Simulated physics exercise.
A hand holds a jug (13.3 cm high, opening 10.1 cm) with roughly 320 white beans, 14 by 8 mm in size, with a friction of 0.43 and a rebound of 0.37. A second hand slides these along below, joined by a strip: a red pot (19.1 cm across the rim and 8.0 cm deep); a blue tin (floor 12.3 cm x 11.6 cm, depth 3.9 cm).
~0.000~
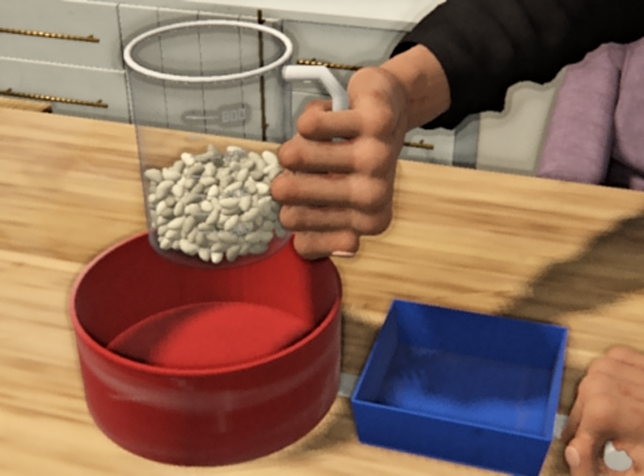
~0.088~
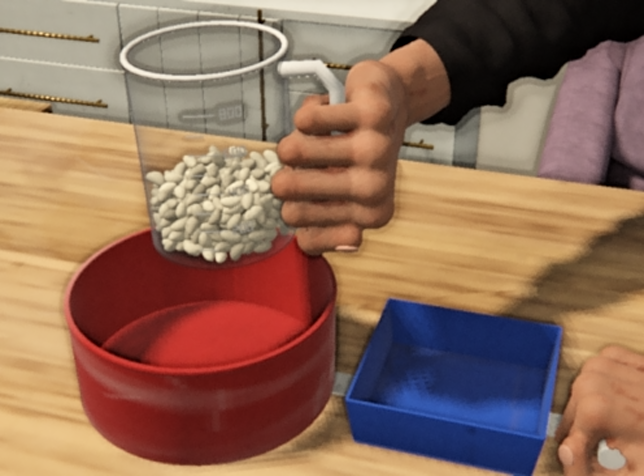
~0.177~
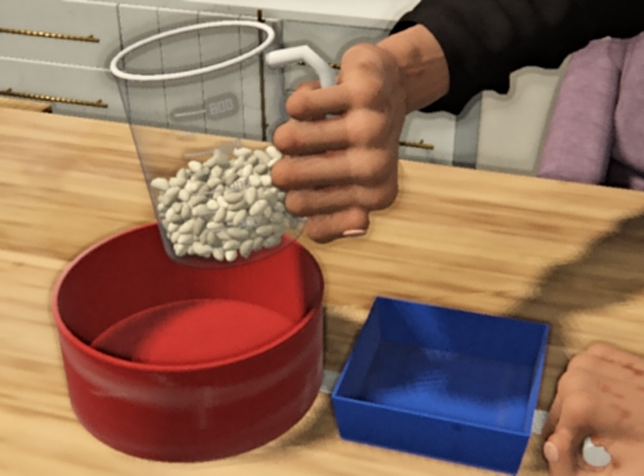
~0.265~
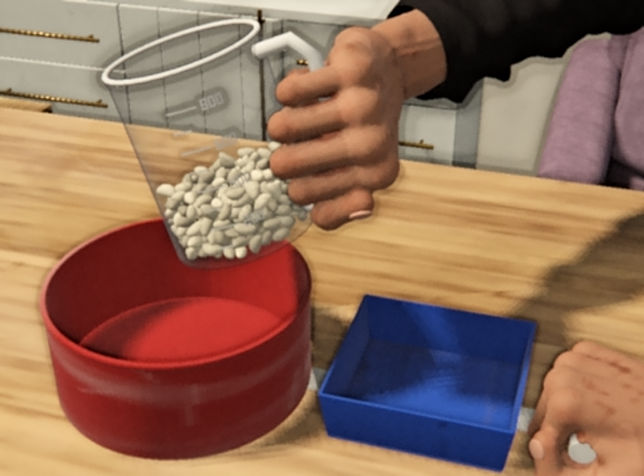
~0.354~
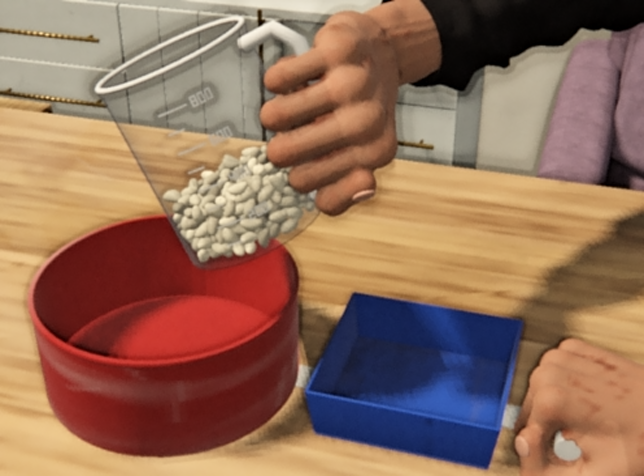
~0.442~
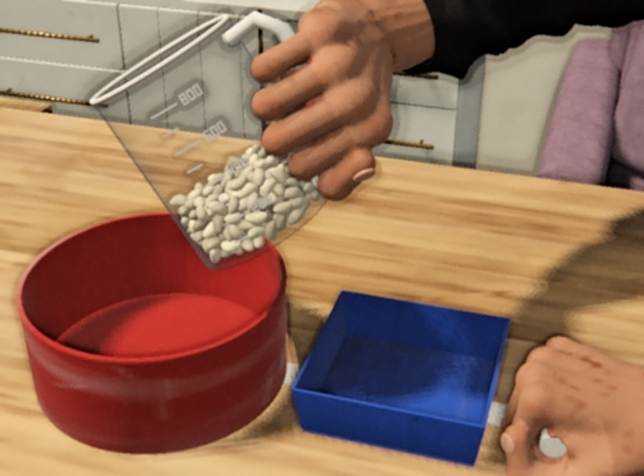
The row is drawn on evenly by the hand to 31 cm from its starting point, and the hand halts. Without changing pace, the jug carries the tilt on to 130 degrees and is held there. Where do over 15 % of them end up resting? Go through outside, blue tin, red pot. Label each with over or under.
Labels - outside: Over; blue tin: Over; red pot: Under.
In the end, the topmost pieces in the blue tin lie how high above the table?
Roughly 3.0 centimetres.
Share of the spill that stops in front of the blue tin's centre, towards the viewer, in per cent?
It works out to around 50 in a hundred.
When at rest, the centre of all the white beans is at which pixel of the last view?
Resting centre: Approx. (31, 323) px.
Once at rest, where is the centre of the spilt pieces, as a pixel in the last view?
I'd put it at roughly (9, 319).
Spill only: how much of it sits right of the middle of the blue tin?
I'd guess close to 30 in a hundred.
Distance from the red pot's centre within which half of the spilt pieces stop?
12 cm.
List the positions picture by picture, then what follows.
Jug at (213, 112); tilt 0 degrees; dishes slid 0.0 cm; lip at (136, 42); top of the load at (271, 160); red pot at (207, 287); blue tin at (465, 363), in the first frame.
Jug at (211, 110); tilt 3 degrees; dishes slid 0.4 cm; lip at (133, 45); top of the load at (258, 160), in the second frame.
Jug at (206, 104); tilt 10 degrees; dishes slid 1.4 cm; low side left; lip at (123, 55); top of the load at (253, 162), in the third frame.
Jug at (199, 100); tilt 17 degrees; dishes slid 2.3 cm; low side left; lip at (115, 66); top of the load at (281, 159), in the fourth frame.
Jug at (191, 96); tilt 25 degrees; dishes slid 3.3 cm; low side left; lip at (109, 78); top of the load at (284, 154), in the fifth frame.
Jug at (182, 93); tilt 32 degrees; dishes slid 4.3 cm; low side left; lip at (105, 91); top of the load at (273, 149); red pot at (154, 278); blue tin at (407, 352). It turns about 85 degrees a second, in the sixth frame.
After 1.30 s, tilt 103 degrees; jug 100 %; middle of all pieces on or above the table near (261, 167).
After 2.01 s, tilt 130 degrees; outside 55 %, blue tin 45 %, red pot 5 %; middle of all pieces on or above the table near (122, 335).
After 2.67 s, tilt 130 degrees; outside 55 %, blue tin 45 %, red pot 5 %; middle of all pieces on or above the table near (59, 324).
After 3.30 s, tilt 130 degrees; outside 55 %, blue tin 45 %, red pot 5 %; middle of all pieces on or above the table near (38, 320).
By 3.5 s all is still; outside 55 %, blue tin 45 %, red pot 5 %, jug 0 %.
